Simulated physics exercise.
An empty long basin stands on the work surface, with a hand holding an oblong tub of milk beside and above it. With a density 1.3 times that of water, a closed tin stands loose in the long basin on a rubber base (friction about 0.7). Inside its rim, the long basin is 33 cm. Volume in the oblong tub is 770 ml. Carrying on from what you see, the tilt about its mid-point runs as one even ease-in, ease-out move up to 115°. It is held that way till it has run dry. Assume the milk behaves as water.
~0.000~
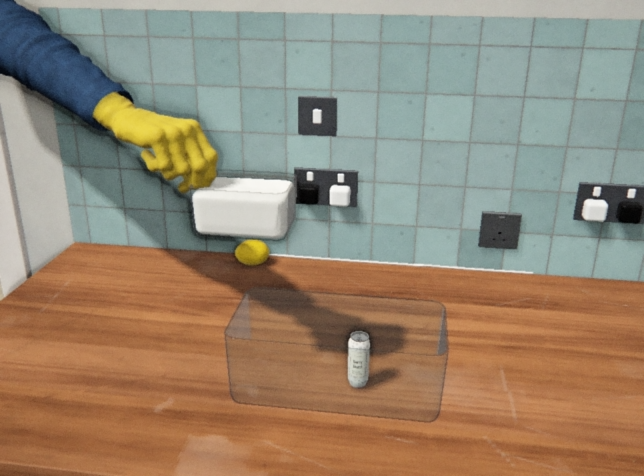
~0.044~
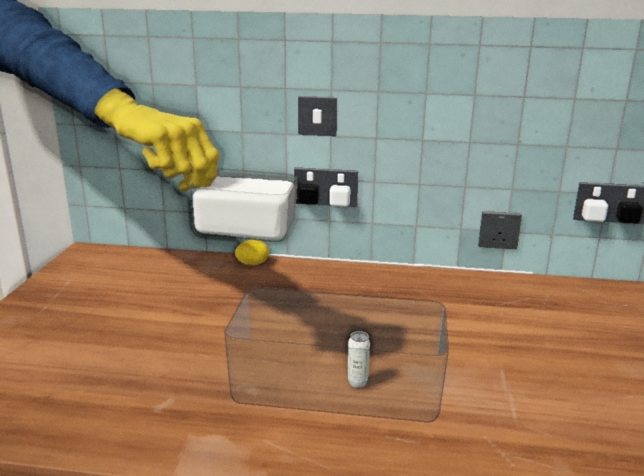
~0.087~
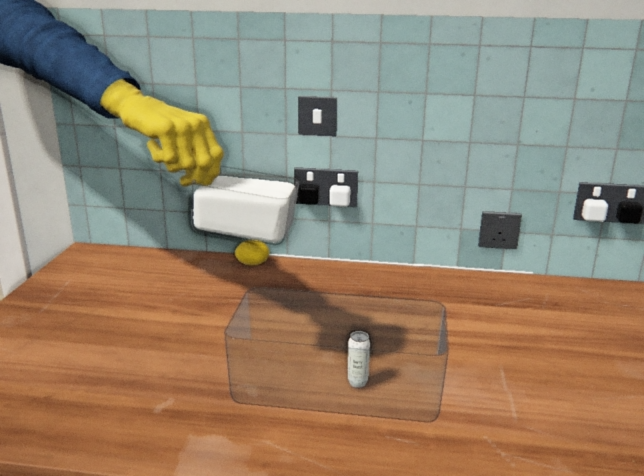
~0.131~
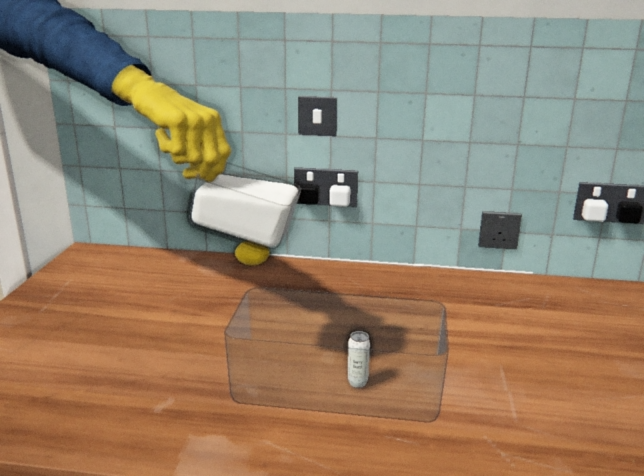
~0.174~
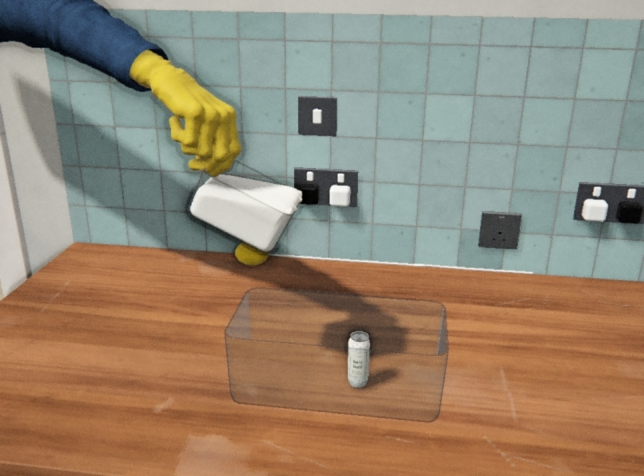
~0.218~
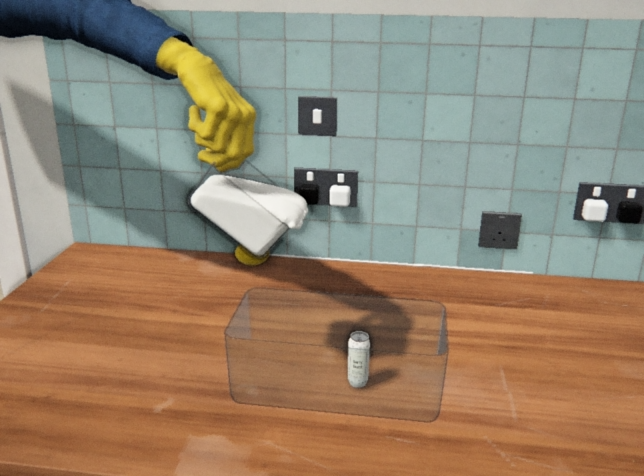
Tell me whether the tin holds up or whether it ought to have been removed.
My bet is it capsizes.
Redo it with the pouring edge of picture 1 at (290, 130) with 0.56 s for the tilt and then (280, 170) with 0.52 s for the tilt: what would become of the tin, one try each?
In the first try it comes down; in the second it remains standing.
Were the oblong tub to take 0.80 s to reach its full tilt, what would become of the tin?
Then it stays up.
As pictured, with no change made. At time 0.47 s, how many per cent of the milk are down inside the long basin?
About 34 per cent.
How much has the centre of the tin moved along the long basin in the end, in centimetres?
Looks like roughly 7.5 cm in total.
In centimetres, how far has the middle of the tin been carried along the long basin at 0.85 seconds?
Roughly 5 cm.
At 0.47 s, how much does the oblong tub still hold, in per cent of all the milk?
Remaining: Near 12 % of the total.
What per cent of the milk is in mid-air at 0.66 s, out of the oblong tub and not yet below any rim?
Roughly 6 %.
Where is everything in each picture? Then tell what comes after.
In the first picture, tilt 0°; pouring edge (292, 185); surface from (201, 185) to (291, 190); the long basin's rim runs from (237, 311) to (446, 328); the tin's top is at (359, 339).
In the second picture, tilt 2°; pouring edge (292, 186); surface from (202, 184) to (291, 190).
In the third picture, tilt 7°; pouring edge (294, 191); surface from (203, 183) to (293, 191).
In the fourth picture, tilt 15°; pouring edge (296, 198); surface from (204, 183) to (296, 194).
In the fifth picture, tilt 25°; pouring edge (297, 207); surface from (204, 184) to (299, 201); 2 per cent is over the edge.
In the sixth picture, tilt 38°; pouring edge (296, 217); surface from (202, 182) to (292, 206); 8 per cent is over the edge.
Then, 0.47 s in, the tilt is 108° and 13 per cent is still to pour; the tin stands where it began.
Then, 0.66 s in, the tilt is 115° and 1 per cent is still to pour; the tin leans 17°.
Then, 0.85 s in, the tilt is 115° and 0 per cent is still to pour; the tin leans 50°.
Then, 1.06 s in, the tilt is 115° and 0 per cent is still to pour; the tin lies on its side.
Finally, the tin lies on its side.
